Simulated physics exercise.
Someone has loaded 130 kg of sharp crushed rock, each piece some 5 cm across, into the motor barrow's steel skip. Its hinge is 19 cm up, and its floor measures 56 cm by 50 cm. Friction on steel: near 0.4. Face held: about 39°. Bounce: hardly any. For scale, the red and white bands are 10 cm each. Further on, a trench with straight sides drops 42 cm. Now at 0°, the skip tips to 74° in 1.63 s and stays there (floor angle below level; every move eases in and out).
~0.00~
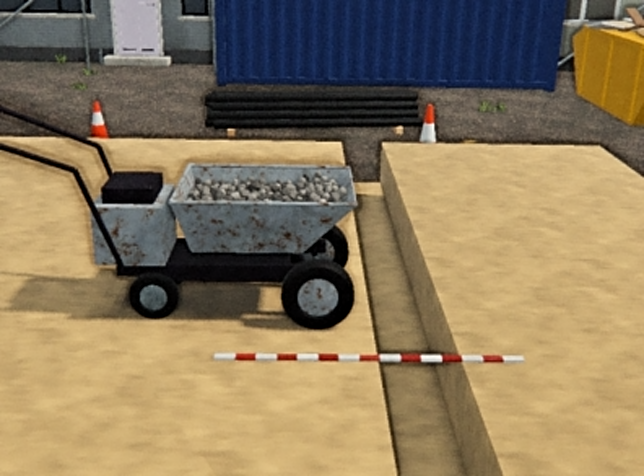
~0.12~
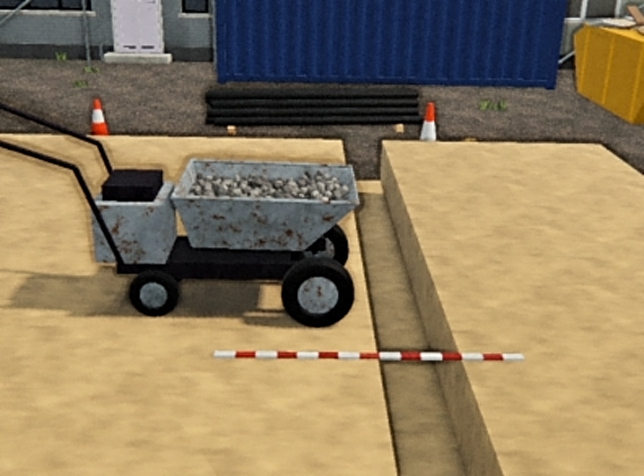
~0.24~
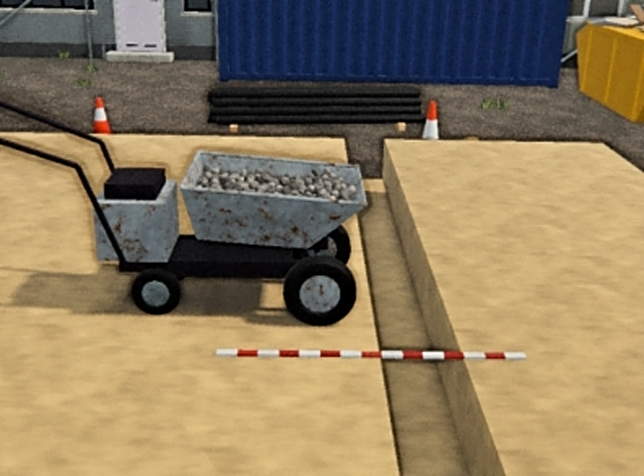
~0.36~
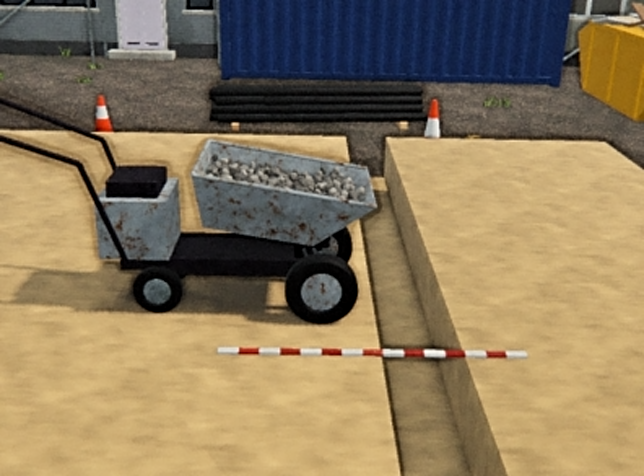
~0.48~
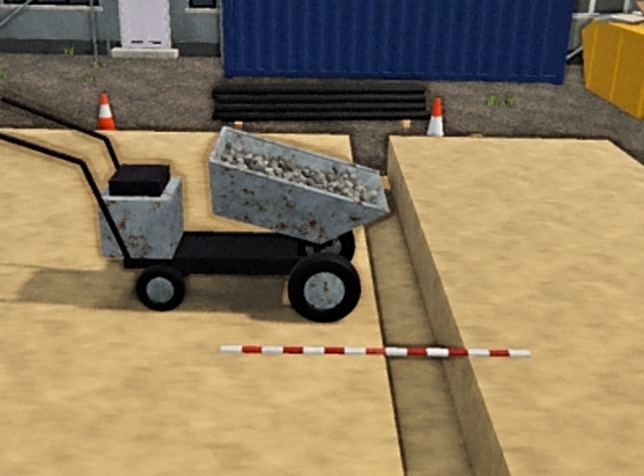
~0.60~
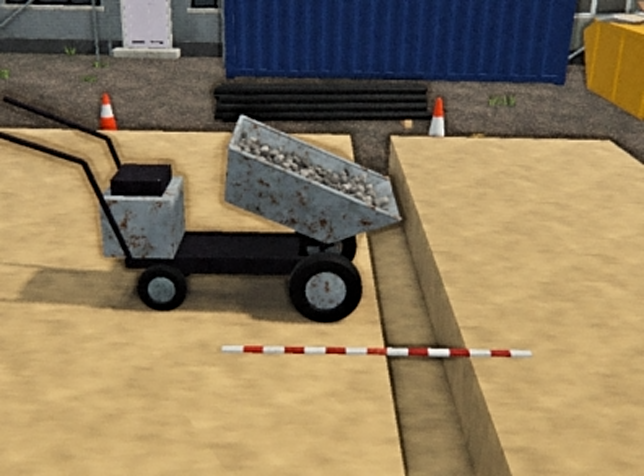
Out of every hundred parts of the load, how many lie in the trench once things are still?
Around 61 out of 100.
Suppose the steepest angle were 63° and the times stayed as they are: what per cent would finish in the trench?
Some 55 in a hundred, I'd say.
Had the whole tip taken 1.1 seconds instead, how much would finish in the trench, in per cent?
With that change, it comes to around 60 per cent.
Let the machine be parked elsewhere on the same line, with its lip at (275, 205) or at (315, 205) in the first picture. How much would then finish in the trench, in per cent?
Estimates: 85 % then 100 %.
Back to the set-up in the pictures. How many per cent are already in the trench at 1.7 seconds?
About 25%.
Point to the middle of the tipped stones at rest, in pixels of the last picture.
The middle should be near (437, 344).
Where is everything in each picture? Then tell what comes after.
In the first frame, the skip is at 0°, its lip at (356, 205); the top of the load is at (296, 186).
In the second frame, the skip is at 1°, its lip at (359, 204); the top of the load is at (285, 183); the stones move at 0.2 m/s on average.
In the third frame, the skip is at 4°, its lip at (366, 205); the top of the load is at (238, 179); the stones move at 0.3 m/s on average.
In the fourth frame, the skip is at 9°, its lip at (376, 207); the top of the load is at (234, 168); the stones move at 0.4 m/s on average.
In the fifth frame, the skip is at 15°, its lip at (389, 212); the top of the load is at (236, 156); the stones move at 0.5 m/s on average.
In the sixth frame, the skip is at 23°, its lip at (400, 220); the top of the load is at (247, 144); the stones move at 0.6 m/s on average.
After 1.2 s the floor is at 62°; 100 % in the skip; the foremost stones are at (421, 253).
After 1.7 s the floor is at 74°; 52 % in the skip, 25 % in the trench, 23 % past the trench; the foremost stones are at (504, 292).
After 2.1 s the floor is at 74°; 17 % in the skip, 43 % in the trench, 40 % past the trench; the foremost stones are at (554, 290).
After 4.0 s the floor is at 74°; 0 % in the skip, 61 % in the trench, 39 % past the trench; the foremost stones are at (559, 290).
